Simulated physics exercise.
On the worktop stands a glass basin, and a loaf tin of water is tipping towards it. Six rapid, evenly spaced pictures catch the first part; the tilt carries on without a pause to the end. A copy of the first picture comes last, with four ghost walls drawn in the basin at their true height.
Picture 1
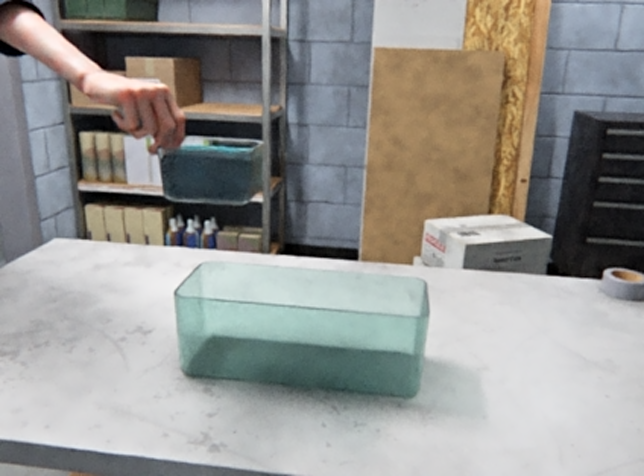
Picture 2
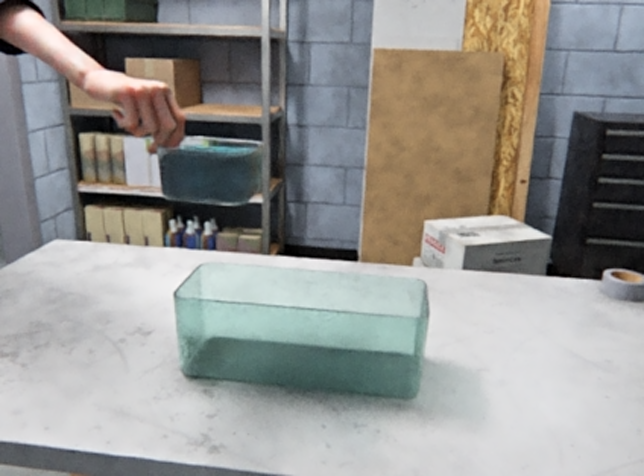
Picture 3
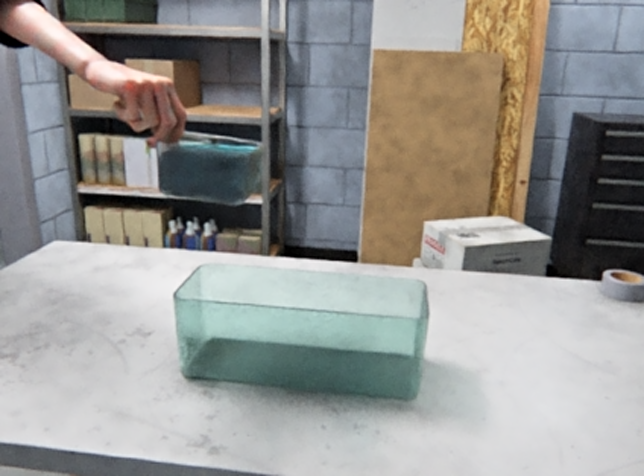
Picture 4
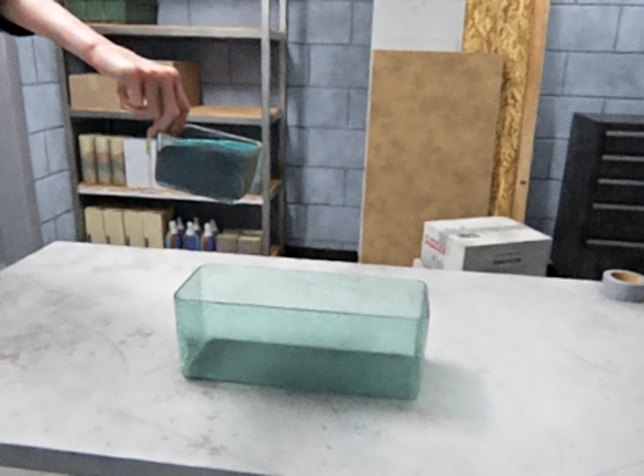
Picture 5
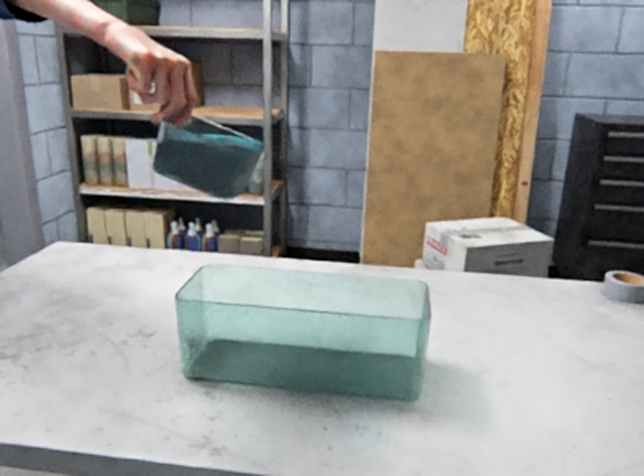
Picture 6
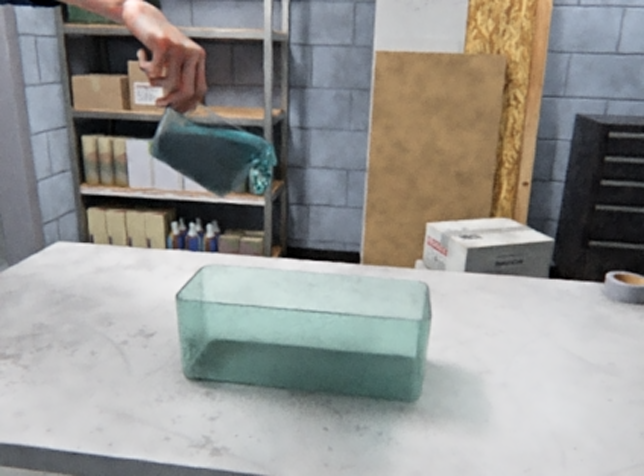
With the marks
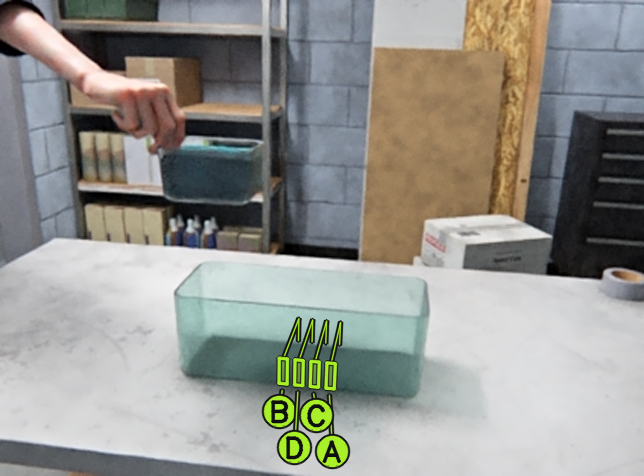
The clip opens with a hand holding a small, clear container of bluish water upright above a glass basin on a pale worktop. The hand gradually tilts the container down to the right while the basin stays still. Water then slips over its right-hand lip and begins to drop.
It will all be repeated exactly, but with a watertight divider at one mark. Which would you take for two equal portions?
Choose A.
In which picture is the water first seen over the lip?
Picture 5.
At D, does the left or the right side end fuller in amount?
The right one.
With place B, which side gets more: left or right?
The right side.
On the marked copy, A at (329, 395); B at (282, 390); C at (313, 393); D at (297, 391).
With A, about 48 % ends left of the wall and 51 % right of it.
With B, about 8 % ends left of the wall and 90 % right of it.
With C, about 27 % ends left of the wall and 71 % right of it.
With D, about 12 % ends left of the wall and 86 % right of it.
